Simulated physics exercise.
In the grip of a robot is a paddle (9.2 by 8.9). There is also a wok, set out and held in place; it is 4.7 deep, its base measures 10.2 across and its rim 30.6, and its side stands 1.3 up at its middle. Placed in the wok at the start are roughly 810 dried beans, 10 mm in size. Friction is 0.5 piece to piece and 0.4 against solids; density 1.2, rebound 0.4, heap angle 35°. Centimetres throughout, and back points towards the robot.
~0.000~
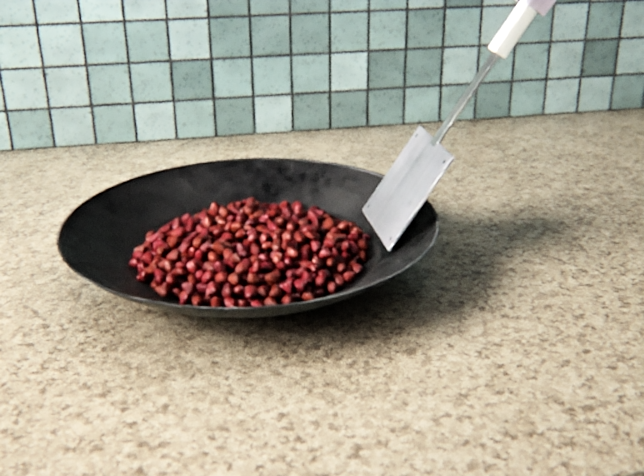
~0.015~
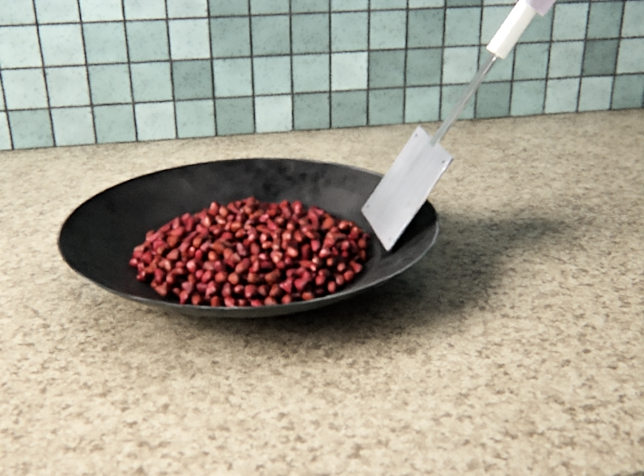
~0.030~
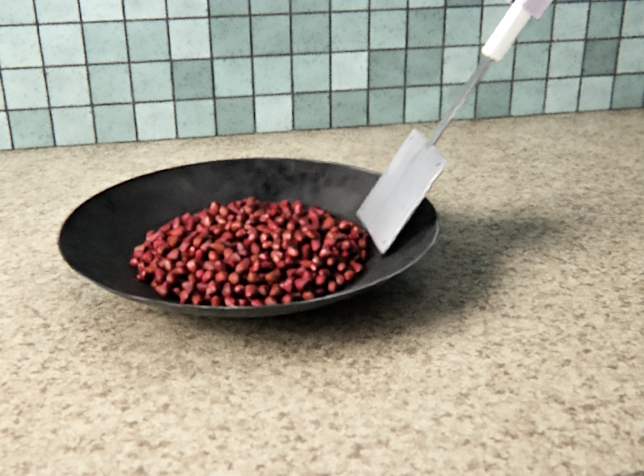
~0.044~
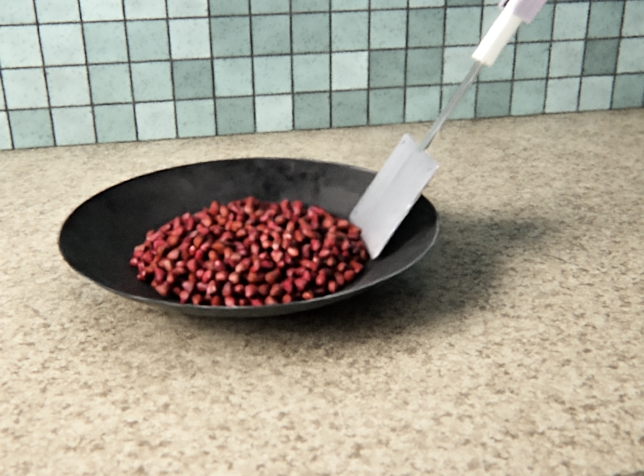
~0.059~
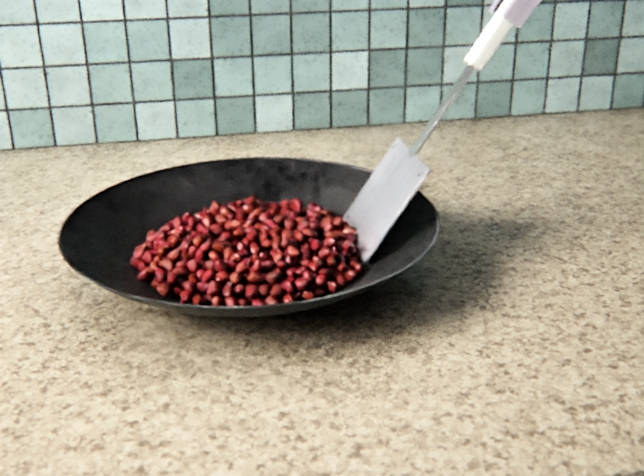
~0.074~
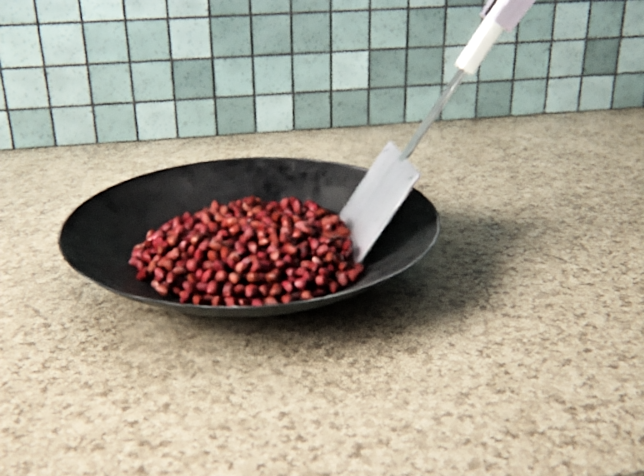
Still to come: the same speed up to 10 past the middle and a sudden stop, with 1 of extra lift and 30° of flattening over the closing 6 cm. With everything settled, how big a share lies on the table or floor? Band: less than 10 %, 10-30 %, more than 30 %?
10-30 %.
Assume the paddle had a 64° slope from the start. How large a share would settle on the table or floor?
25 %.
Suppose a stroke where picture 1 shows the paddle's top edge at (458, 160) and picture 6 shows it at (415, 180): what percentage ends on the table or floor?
My guess would be close to 30 per cent.
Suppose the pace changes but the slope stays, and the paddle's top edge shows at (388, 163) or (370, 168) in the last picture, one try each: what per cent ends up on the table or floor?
That comes to some 30 and some 40 percent, in that order.
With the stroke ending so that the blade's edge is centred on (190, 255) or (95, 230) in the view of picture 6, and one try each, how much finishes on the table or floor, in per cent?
Try 1: Approx. 5 %; try 2: Approx. 40 %.
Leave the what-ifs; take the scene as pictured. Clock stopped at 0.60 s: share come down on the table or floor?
Close to 20 per cent of the load.
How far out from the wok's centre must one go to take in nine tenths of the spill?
Around 25 centimetres.
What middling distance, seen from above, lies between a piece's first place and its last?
8 cm.
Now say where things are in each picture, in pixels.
Paddle top edge at (436, 141), sloping 56°; upper third of the load around (253, 239), from x 135 to 365, top at y 205; 813 in the wok, in the first frame.
Paddle top edge at (436, 141), sloping 56°; upper third of the load around (253, 239), from x 135 to 365, top at y 205, in the second frame.
Paddle top edge at (431, 144), sloping 56°; upper third of the load around (254, 239), from x 135 to 365, top at y 205, in the third frame.
Paddle top edge at (422, 148), sloping 56°; upper third of the load around (254, 239), from x 135 to 365, top at y 205, in the fourth frame.
Paddle top edge at (413, 153), sloping 56°; upper third of the load around (255, 238), from x 135 to 360, top at y 200, in the fifth frame.
Paddle top edge at (405, 156), sloping 56°; upper third of the load around (257, 237), from x 135 to 360, top at y 200; 813 in the wok, in the sixth frame.
By 0.20 s, sloping 56°, highest piece 11 above the table; 812 in the wok, 1 on the blade or in flight.
By 0.33 s, sloping 48°, highest piece 13 above the table; 807 in the wok, 6 on the blade or in flight.
By 0.60 s, sloping 26°, highest piece 7 above the table; 636 in the wok, 169 on the table or floor, 8 on the blade or in flight.
By 1.65 s, sloping 26°, highest piece 7 above the table; 636 in the wok, 177 on the table or floor.
Final count, 636 in the wok, 177 on the table or floor. That is 22 % on the table or floor.
